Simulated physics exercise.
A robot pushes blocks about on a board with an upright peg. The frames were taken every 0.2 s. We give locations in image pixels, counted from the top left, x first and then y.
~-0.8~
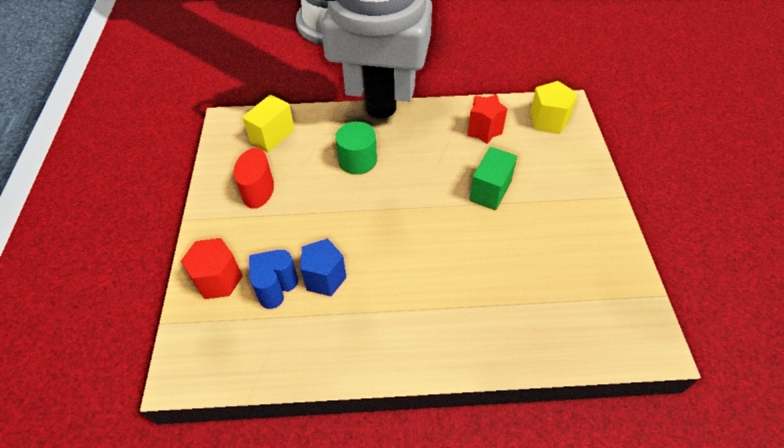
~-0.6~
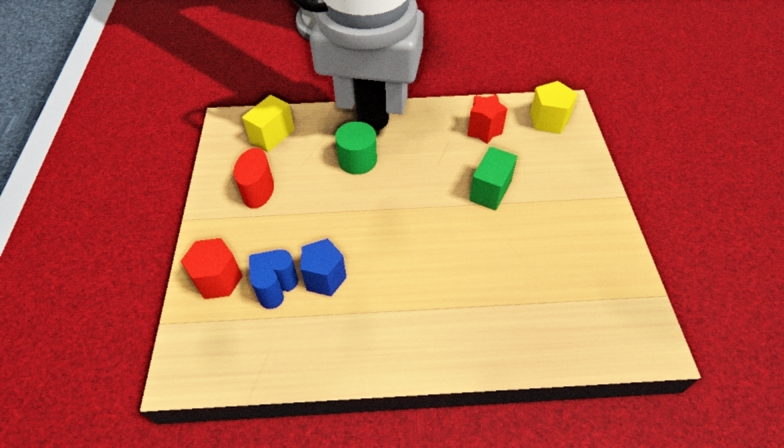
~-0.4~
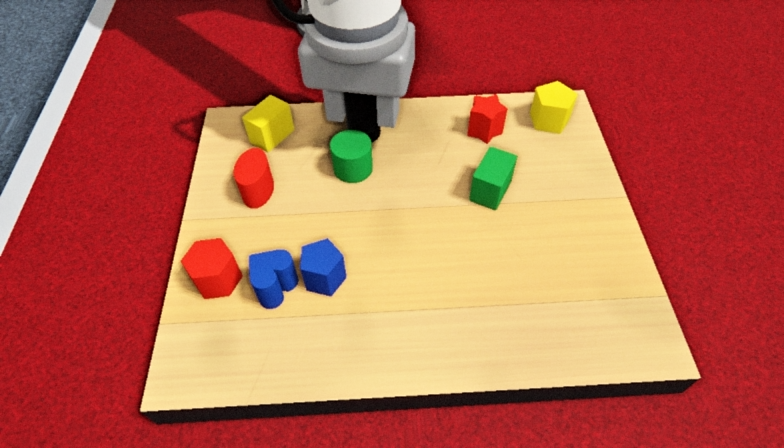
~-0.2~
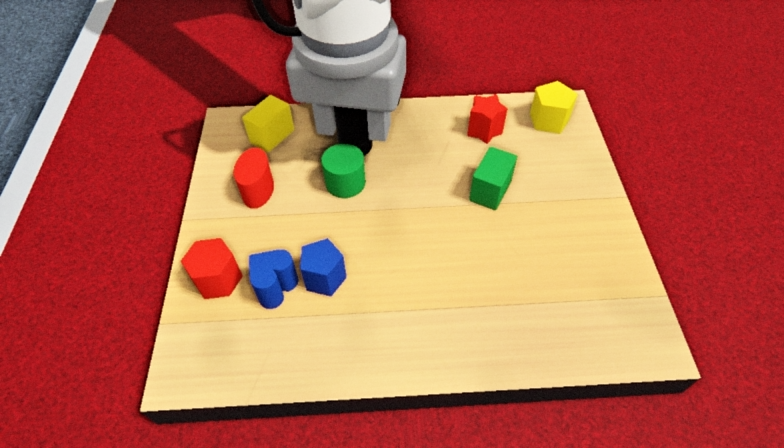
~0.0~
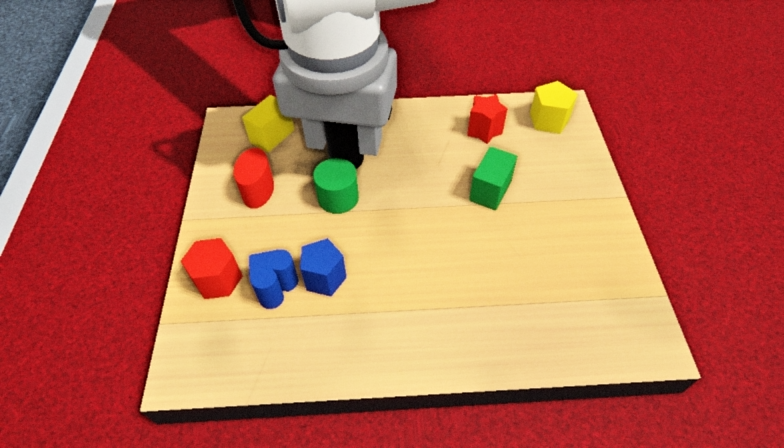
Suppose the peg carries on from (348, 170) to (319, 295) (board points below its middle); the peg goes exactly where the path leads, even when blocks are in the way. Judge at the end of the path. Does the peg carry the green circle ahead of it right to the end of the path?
Yes - that is the case.
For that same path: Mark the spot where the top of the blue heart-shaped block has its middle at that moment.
At the end it should sit near (242, 294).
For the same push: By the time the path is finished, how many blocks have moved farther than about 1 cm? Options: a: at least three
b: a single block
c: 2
a (at least three)
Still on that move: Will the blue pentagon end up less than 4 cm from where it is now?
Going by the path, no.
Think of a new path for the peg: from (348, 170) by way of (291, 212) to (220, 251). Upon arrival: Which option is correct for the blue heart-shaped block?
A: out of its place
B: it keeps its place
B: It keeps its place.
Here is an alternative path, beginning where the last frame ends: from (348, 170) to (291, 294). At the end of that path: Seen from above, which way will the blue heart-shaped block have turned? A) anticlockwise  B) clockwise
(B)
The first path, step by step. One third of the way, peg at (338, 198); green circle at (320, 214).
Two thirds of the way, peg at (327, 239); blue heart-shaped block at (256, 277), turned 30° clockwise; blue pentagon at (316, 297); green circle at (305, 260).
At the end, peg at (317, 286); blue heart-shaped block at (242, 294), turned 95° clockwise; blue pentagon at (320, 335), turned 35° anticlockwise; green circle at (285, 309).
